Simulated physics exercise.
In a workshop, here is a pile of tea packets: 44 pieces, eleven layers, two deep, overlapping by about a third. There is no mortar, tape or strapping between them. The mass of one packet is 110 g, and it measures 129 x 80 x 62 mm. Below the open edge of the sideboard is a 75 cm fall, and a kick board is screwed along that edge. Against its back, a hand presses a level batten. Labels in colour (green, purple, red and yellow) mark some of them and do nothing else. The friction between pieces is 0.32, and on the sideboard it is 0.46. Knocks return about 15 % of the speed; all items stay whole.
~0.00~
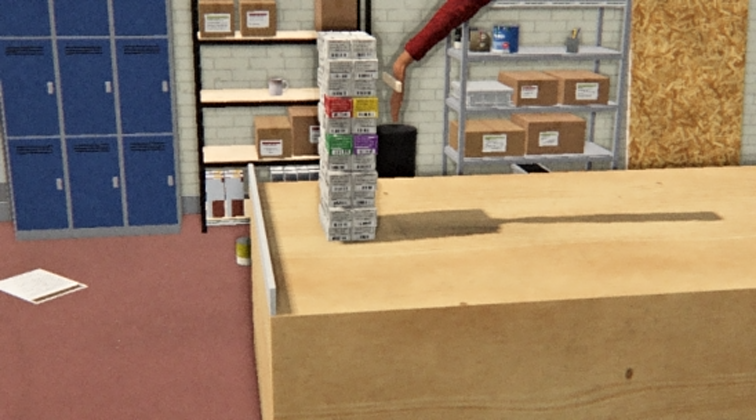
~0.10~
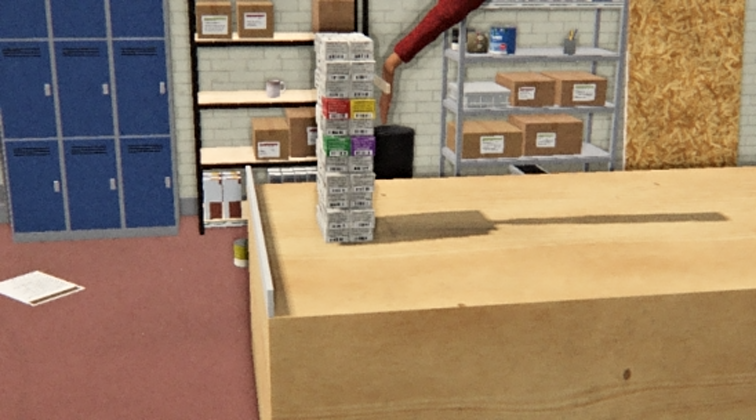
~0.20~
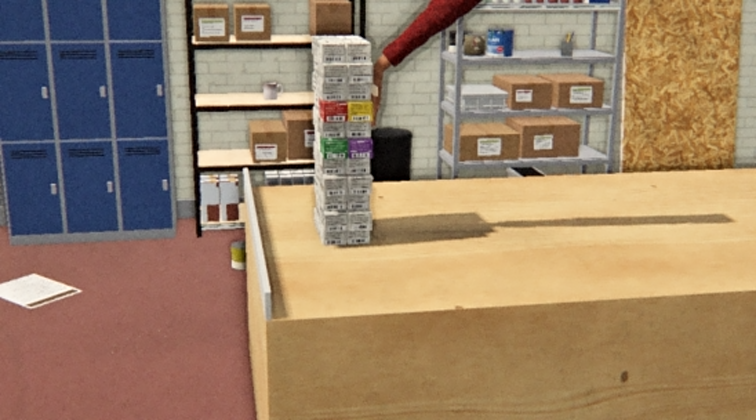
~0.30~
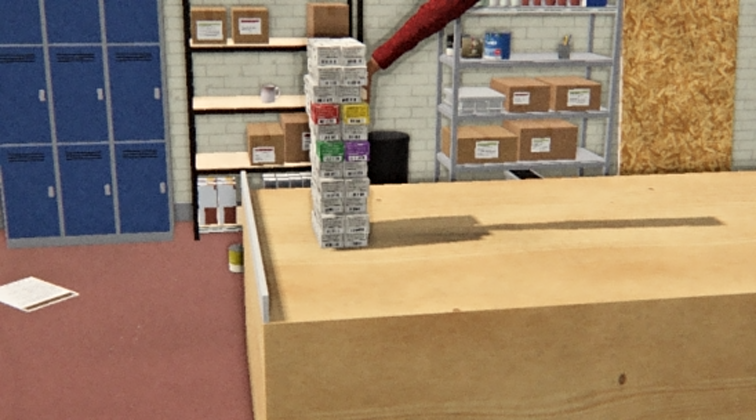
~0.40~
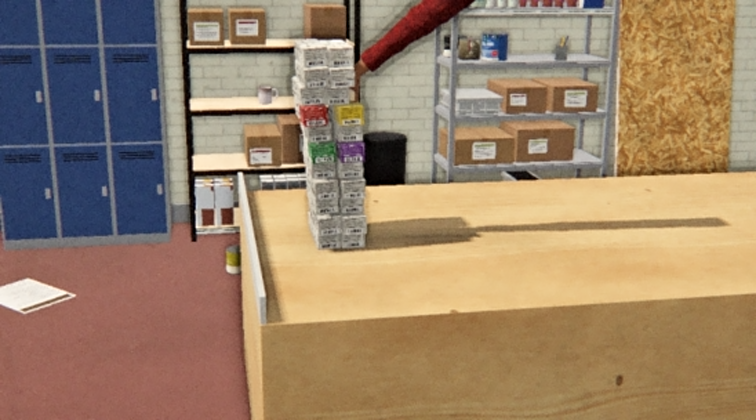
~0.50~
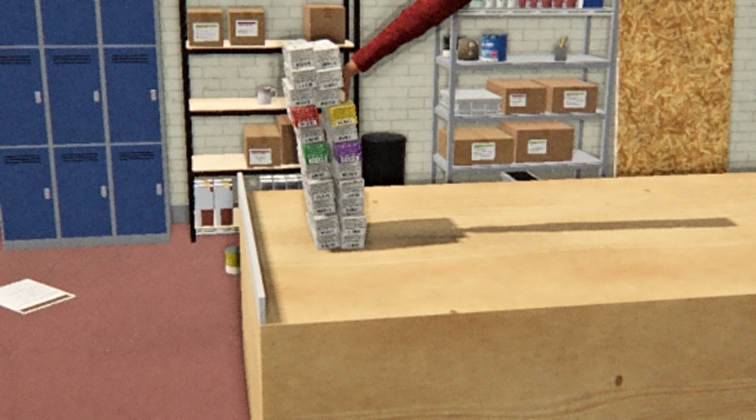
A tall stack of small packets leaned to the left on a wooden bench as a red-sleeved arm reached in from the right and pushed against its upper part, skewing the red and yellow ones.
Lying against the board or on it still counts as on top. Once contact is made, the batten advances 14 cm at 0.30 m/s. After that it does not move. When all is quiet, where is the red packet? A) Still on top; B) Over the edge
B, over the edge.
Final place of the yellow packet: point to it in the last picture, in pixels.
Roughly at (284, 217).
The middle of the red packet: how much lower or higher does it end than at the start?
117 centimetres lower, roughly.
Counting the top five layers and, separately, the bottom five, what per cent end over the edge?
I'd put the top at 80 per cent and the bottom at 10 per cent.
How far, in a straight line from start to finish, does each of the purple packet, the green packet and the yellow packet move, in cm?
Net displacement: Purple = 2 cm, green = 128 cm, yellow = 42 cm.
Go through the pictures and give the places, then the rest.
In the first picture (places mark the middle of the side facing us; the camera pans a little), batten (400, 88) 7 cm from the stack; red packet (341, 109); yellow packet (366, 108); green packet (341, 146); nothing disturbed.
Batten (388, 89) 36 mm from the stack; red packet (339, 110), in the second picture.
Batten (376, 92) 6 mm from the stack; red packet (336, 113), in the third picture.
Batten (365, 95) 24 mm in; red packet (327, 115) shifted 21 mm; green packet (332, 153) shifted 5 mm; 19 disturbed, none over the edge, in the fourth picture.
Batten (353, 96) 54 mm in; red packet (316, 117) leaning 4°; green packet (324, 154) leaning 4°; steepest lean 4°, the packet at (307, 41); 37 disturbed, none over the edge, in the fifth picture.
Batten (343, 97) 8 cm in; red packet (306, 118) leaning 7°; green packet (317, 155) leaning 7°; yellow packet (344, 116) leaning 8°; 40 disturbed, none over the edge, in the sixth picture.
After 0.82 s, none of the 44 packets over the edge, 38 disturbed; red packet leaning 27°, 41 mm lower; yellow packet leaning 45°, 22 mm lower.
After 1.18 s, 18 of the 44 packets over the edge; red packet leaning 69°, 68 cm lower; green packet on its side.
By the end (2.0 s), 19 of the 44 packets over the edge; red packet on its side; green packet upside down; yellow packet on its side.
